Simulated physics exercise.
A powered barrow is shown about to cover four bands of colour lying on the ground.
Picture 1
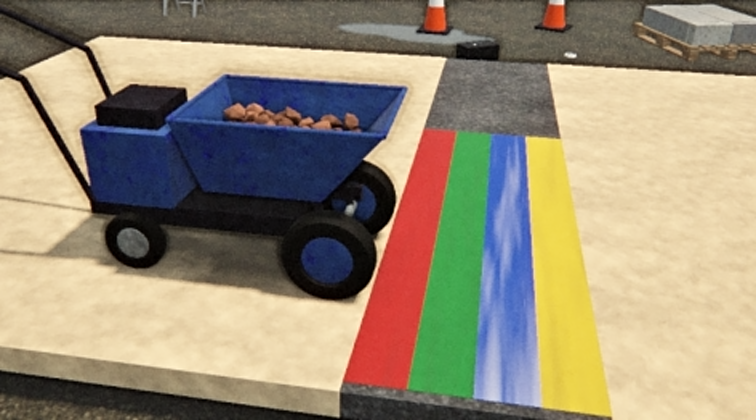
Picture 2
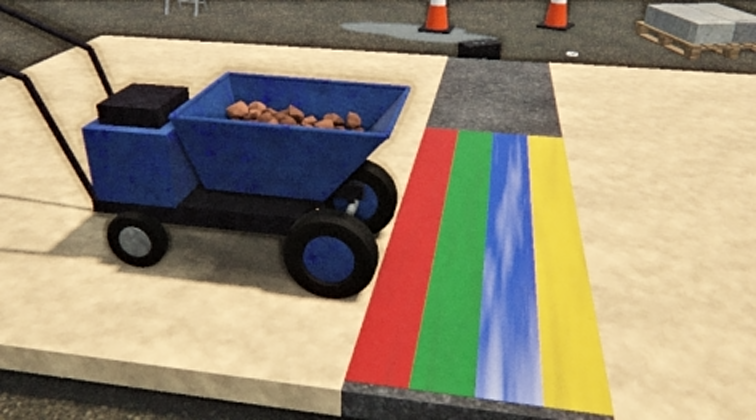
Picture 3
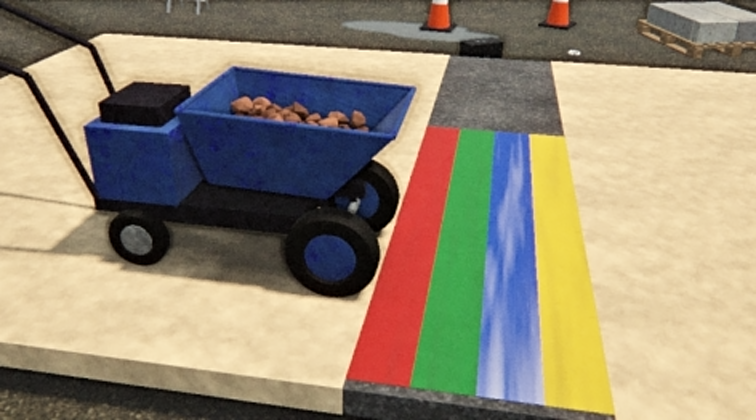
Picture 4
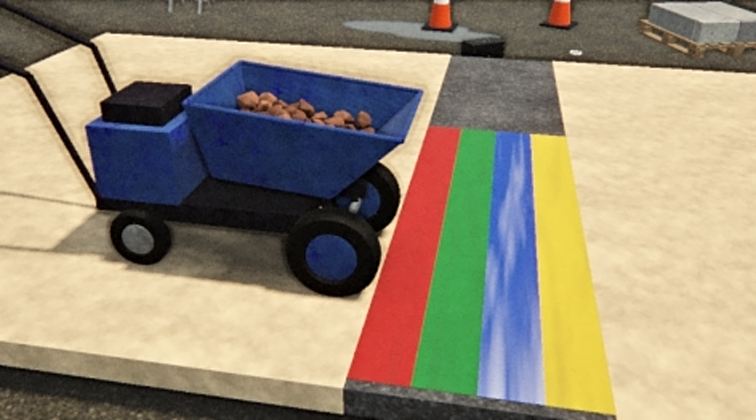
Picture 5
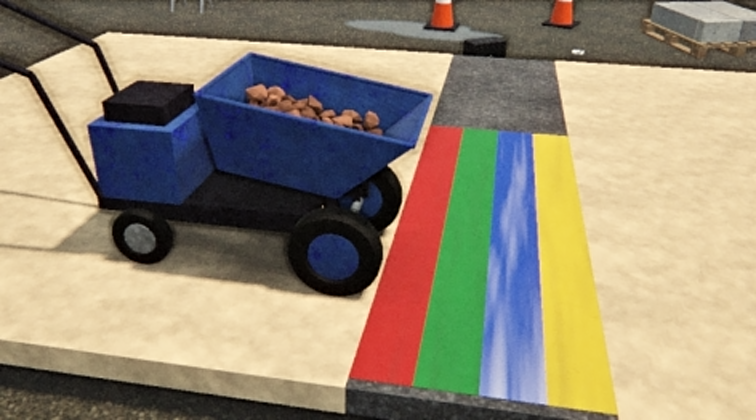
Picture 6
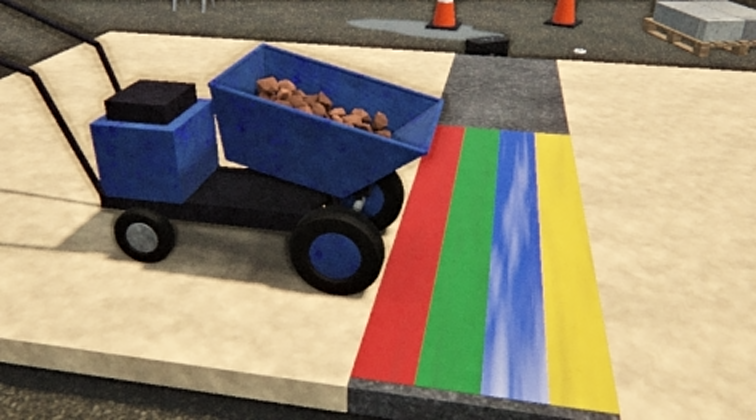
Blue powered barrow loaded with rubble slowly tilting its skip forward to the right beside red, green, blue and yellow strips.
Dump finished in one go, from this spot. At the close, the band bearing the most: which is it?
It is the blue band.
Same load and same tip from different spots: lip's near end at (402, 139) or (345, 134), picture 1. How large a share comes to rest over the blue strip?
30 and 30 percent, in that order.
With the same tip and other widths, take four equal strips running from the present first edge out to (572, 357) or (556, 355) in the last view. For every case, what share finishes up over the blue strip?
Shares: 30 %; then 20 %.
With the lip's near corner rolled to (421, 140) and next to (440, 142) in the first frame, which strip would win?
First attempt: The strip in yellow. Second attempt: That yellow strip.
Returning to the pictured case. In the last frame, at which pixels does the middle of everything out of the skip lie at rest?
(531, 273).
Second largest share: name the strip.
The next one is that yellow strip.
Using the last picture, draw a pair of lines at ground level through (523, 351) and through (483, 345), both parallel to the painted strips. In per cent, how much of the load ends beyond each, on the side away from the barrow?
That's 40 per cent for the first and 80 per cent for the second.
Shortly afterwards, skip tipped steeply; the whole lot in the skip.
Next, skip tipped right over; all but a few in the skip; only a few over the blue strip; only a few falling.
Some moments later, skip tipped right over; near a quarter in the skip; only a few over the green strip; near a third over the blue strip; near a quarter over the yellow strip; a little off the paint.
In the end, skip tipped right over; near a quarter in the skip; none at all over the red strip; only a few over the green strip; near a third over the blue strip; near a quarter over the yellow strip; a little off the paint.
